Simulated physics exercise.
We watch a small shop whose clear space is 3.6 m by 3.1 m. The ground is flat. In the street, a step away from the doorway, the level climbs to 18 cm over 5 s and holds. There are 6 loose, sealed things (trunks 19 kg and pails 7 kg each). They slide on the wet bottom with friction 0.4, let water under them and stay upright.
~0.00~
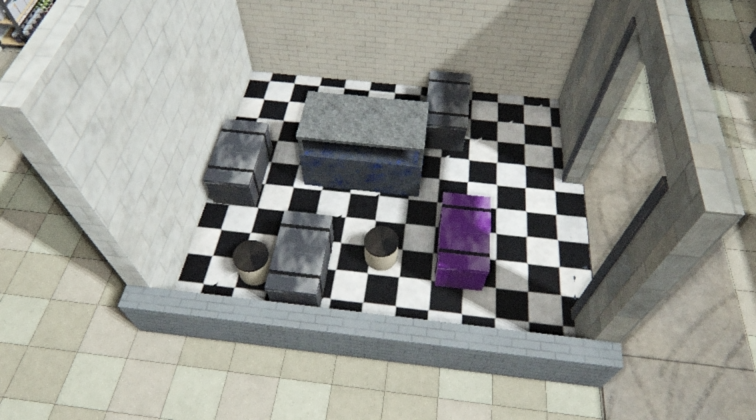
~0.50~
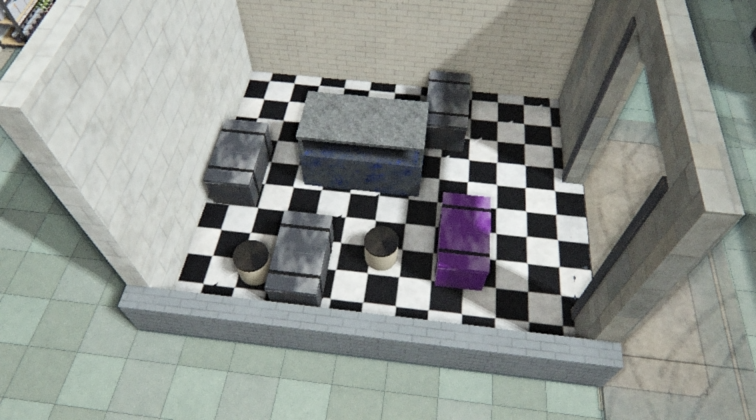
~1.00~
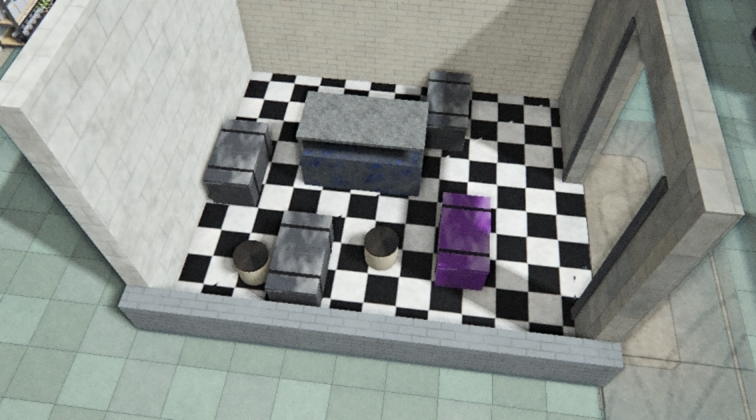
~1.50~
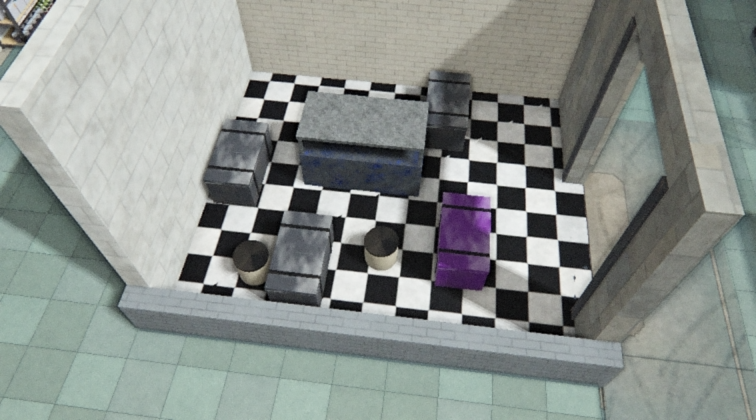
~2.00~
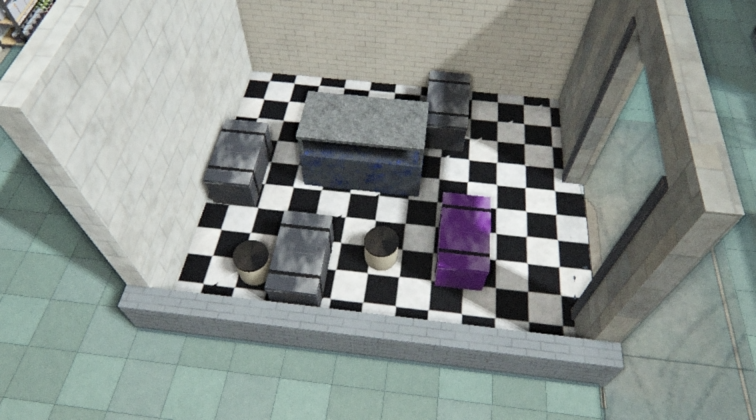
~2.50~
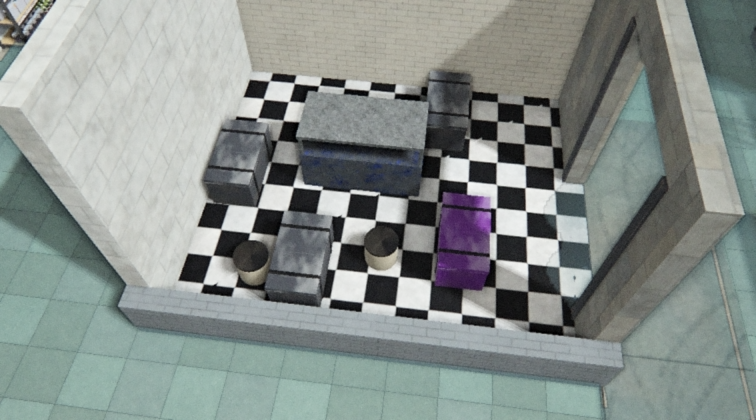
The footage shows a small shop with a checkered floor, dark trunks, a purple trunk and pails, all staying still, as greenish water covers the paving outside, spreads toward the right-hand doorway and just enters across the floor's edge.
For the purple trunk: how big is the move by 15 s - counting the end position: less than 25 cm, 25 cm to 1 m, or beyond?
Purple trunk gets carried off.
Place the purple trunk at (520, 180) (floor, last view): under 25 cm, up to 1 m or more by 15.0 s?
It moves a short way.
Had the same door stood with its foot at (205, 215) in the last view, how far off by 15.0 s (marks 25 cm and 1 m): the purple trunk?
Then the purple trunk ends far away.
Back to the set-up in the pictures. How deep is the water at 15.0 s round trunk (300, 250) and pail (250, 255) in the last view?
About 16 and 17 cm.
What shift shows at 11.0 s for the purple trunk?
About 150 cm.
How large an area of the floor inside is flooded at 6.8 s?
Roughly 8.5 m2.
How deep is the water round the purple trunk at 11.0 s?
About 13 cm.
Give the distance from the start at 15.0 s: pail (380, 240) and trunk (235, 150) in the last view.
In that order: 200 cm, 120 cm.
After 3.5 s the purple trunk is near (465, 230), 0.0 m from its start, aground; 0 afloat.
After 6.8 s the purple trunk is near (363, 230), 0.9 m from its start, afloat; 2 afloat.
After 11.0 s the purple trunk is near (287, 188), 1.7 m from its start, afloat; 6 afloat.
After 15.0 s the purple trunk is near (260, 171), 2.0 m from its start, afloat; 6 afloat.
